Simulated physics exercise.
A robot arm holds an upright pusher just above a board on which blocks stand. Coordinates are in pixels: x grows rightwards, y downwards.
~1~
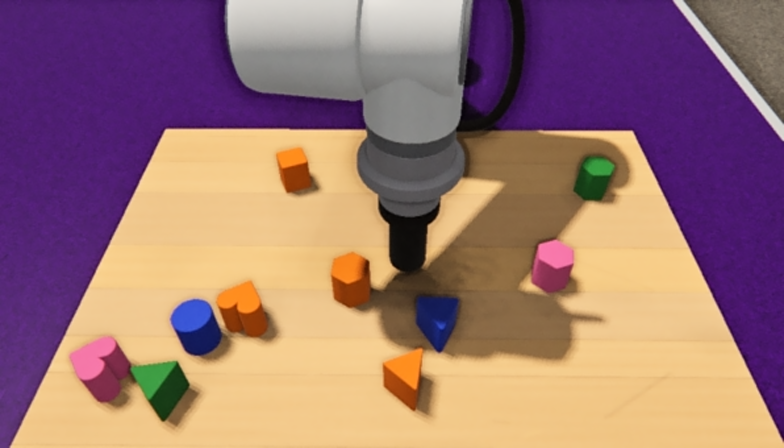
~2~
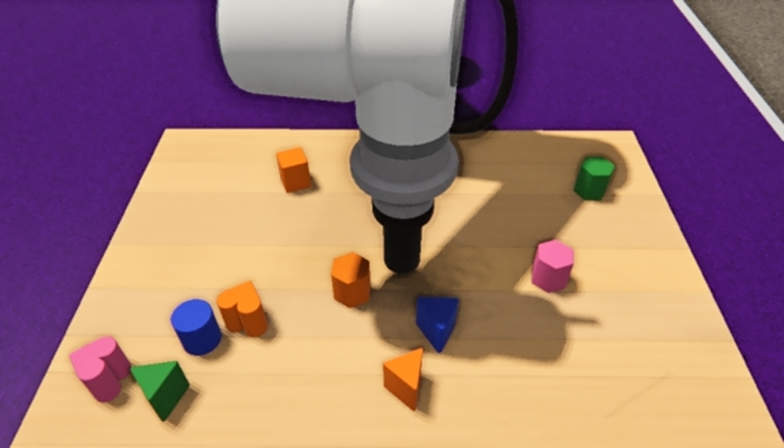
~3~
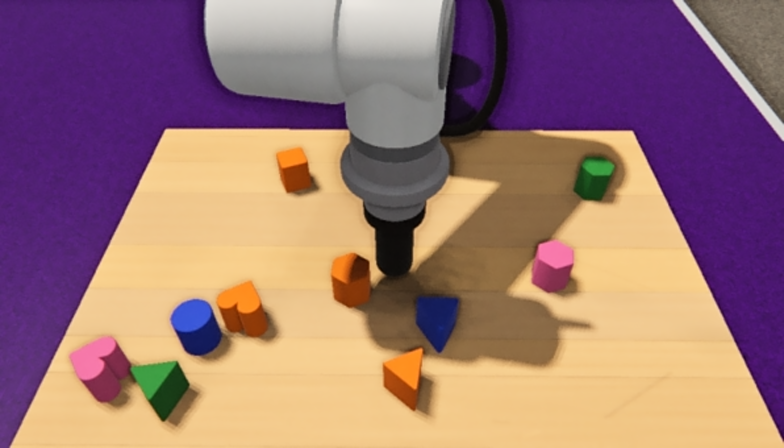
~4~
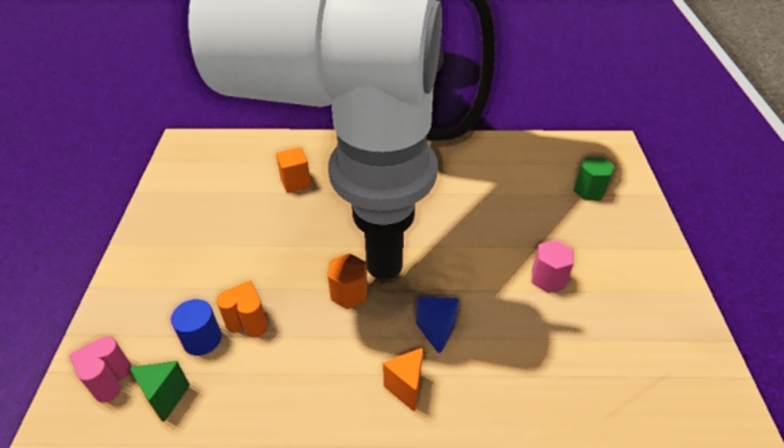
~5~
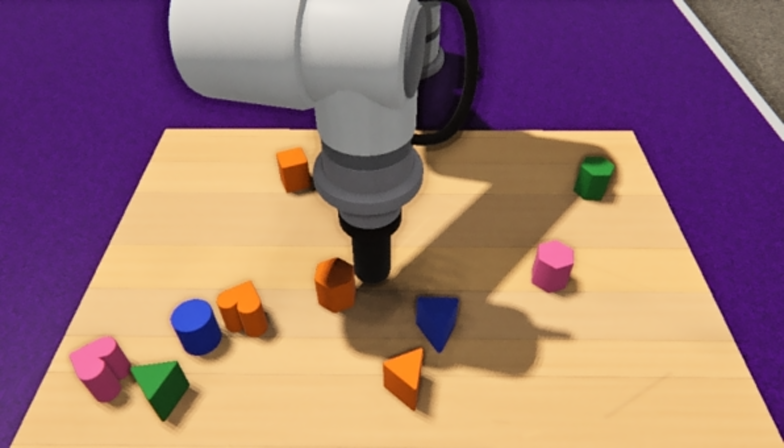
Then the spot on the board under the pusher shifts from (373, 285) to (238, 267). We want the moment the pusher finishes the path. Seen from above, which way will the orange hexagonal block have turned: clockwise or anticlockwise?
From above, counter-clockwise.
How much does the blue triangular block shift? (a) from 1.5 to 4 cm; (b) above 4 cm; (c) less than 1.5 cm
The one that fits is c, less than 1.5 cm.
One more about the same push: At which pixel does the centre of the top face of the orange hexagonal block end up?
At roughly (293, 280).
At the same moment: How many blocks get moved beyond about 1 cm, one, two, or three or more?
I count one.
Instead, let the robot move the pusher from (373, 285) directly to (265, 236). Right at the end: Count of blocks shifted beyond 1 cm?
Most likely one.
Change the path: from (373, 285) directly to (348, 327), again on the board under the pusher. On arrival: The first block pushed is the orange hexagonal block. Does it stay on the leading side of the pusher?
As far as I can tell, the orange hexagonal block has dropped away to the side or behind.
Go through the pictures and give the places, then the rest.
Lower end of the pusher (407, 260), tops of blocks, orange heart (240, 297), orange hexagonal block (350, 267), blue triangular block (439, 308), in the first frame.
Pusher (402, 261), blocks as before, in the second frame.
Pusher (394, 264), blocks as before, in the third frame.
Pusher (385, 267), orange hexagonal block (347, 268), in the fourth frame.
Pusher (372, 271), orange heart (240, 297), orange hexagonal block (334, 272), blue triangular block (439, 308), in the fifth frame.
On the path given first. One third of the way, pusher (325, 264); orange hexagonal block (300, 278), turned 70° anticlockwise.
Two thirds of the way, pusher (278, 258); orange hexagonal block (293, 280), turned 90° anticlockwise.
At the end, pusher (234, 253); orange heart not moved; orange hexagonal block (293, 280), turned 90° anticlockwise; blue triangular block not moved.
